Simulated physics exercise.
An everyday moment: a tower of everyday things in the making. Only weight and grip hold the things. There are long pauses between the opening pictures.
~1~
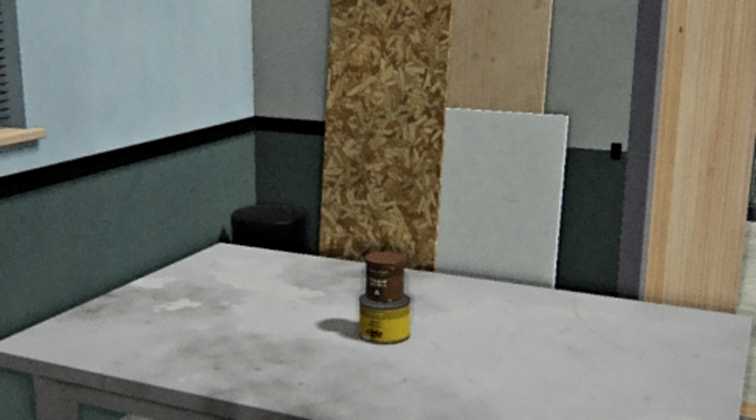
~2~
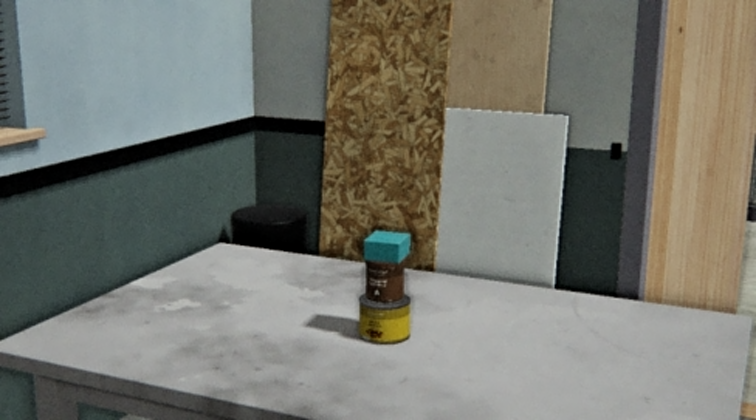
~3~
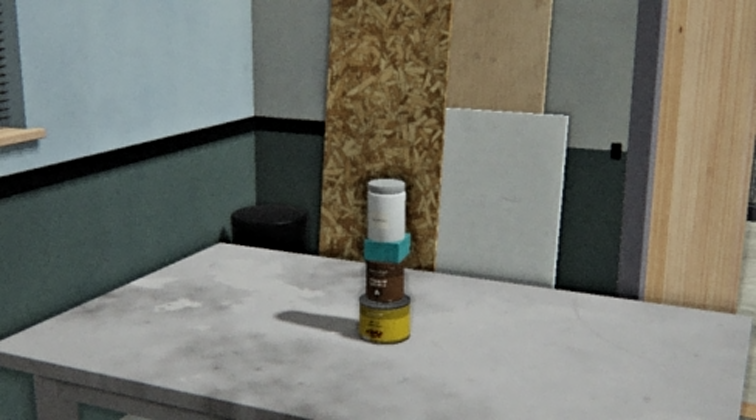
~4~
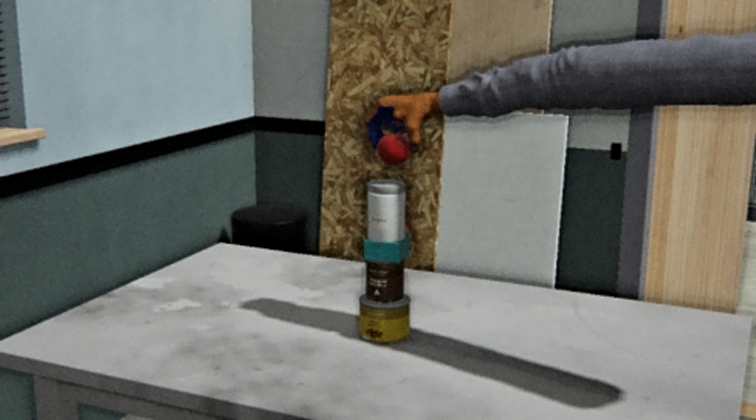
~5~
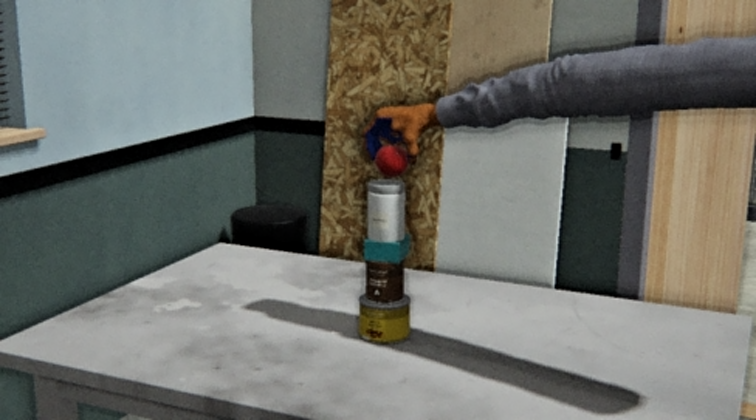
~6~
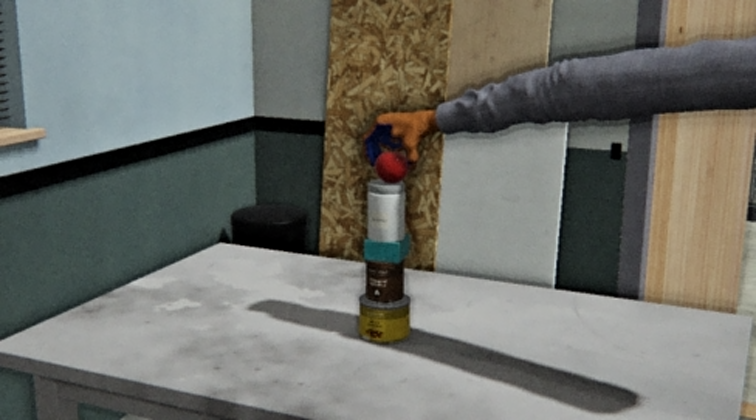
At first, a brown can sits on a yellow tin on a grey table, and a turquoise block and then a white jar appear on top of them. A gloved hand reaches in from the right holding a red tomato, lowers it slightly onto the jar, and keeps hold of it.
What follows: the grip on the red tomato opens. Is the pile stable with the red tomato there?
Outcome: The pile holds.
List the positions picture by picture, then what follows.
In the first picture, the last thing is not in view yet.
In the second picture, the last thing is not in view yet.
In the third picture, the last thing is not in view yet; turquoise block (387, 247).
In the fourth picture, coming down; red tomato (394, 149); white jar (386, 210).
In the fifth picture, coming down; red tomato (392, 160); turquoise block (387, 247).
In the sixth picture, set down, still held; red tomato (392, 166); white jar (386, 210).
Then, 0.20 s on from there, things are still on the move.
Then, 0.30 s on from there, no change.
Then, 0.70 s on from there, red tomato resting near (392, 167).
In the end, all 5 unmoved. At the end, from the last picture's camera, red tomato near (392, 167). The pile keeps its balance.
